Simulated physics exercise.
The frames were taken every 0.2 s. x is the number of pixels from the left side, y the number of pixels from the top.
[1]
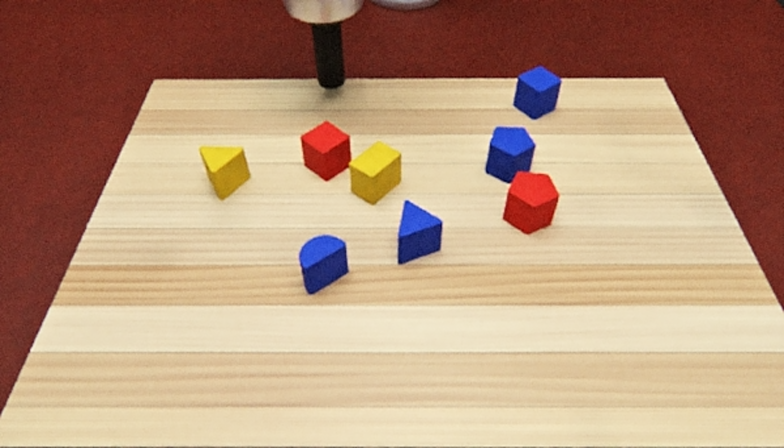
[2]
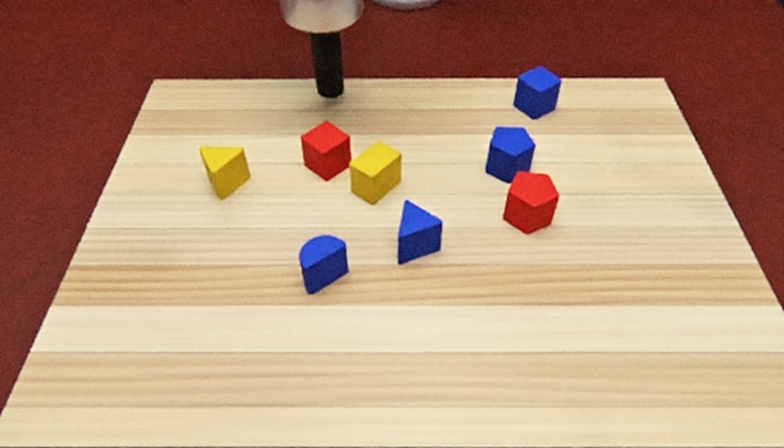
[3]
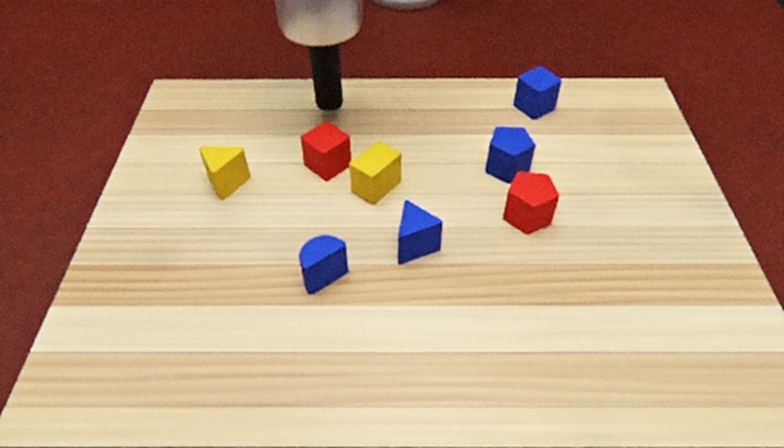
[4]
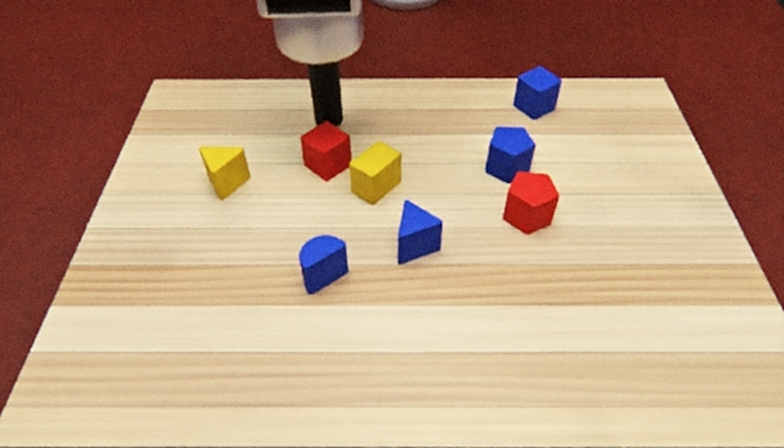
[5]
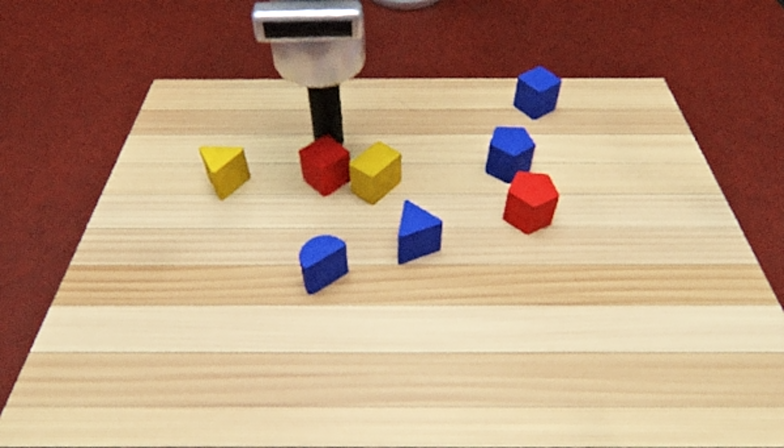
A dark post on a robotic arm moves slowly toward the viewer from the far edge of a pale wooden board, seen from above at an angle by a still camera. A red cube and yellow block sit near the centre, a yellow triangle left, blue shapes in front and right, beside a red pentagon. The post reaches the red cube and nudges it slightly forward, while the other blocks stay put.
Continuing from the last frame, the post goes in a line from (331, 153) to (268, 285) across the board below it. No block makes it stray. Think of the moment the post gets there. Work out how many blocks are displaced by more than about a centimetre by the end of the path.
The answer is one block, counting only moves over 1 cm.
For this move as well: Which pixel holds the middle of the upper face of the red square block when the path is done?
The centre of its top will be at (323, 214).
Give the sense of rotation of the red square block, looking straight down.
Looking down, it rotates anti-clockwise.
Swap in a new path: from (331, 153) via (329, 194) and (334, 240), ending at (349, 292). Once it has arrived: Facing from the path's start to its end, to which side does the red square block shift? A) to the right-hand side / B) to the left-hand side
That would be A.
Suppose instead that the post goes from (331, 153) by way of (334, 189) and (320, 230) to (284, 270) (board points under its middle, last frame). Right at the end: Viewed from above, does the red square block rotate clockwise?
Answer: Yes.
The first path, step by step. One third of the way, post at (310, 181); red square block at (320, 190), turned 40° anticlockwise.
Two thirds of the way, post at (289, 225); red square block at (322, 214), turned 115° anticlockwise.
At the end, post at (265, 275); blue D-shaped block unmoved; red square block at (323, 214), turned 120° anticlockwise.
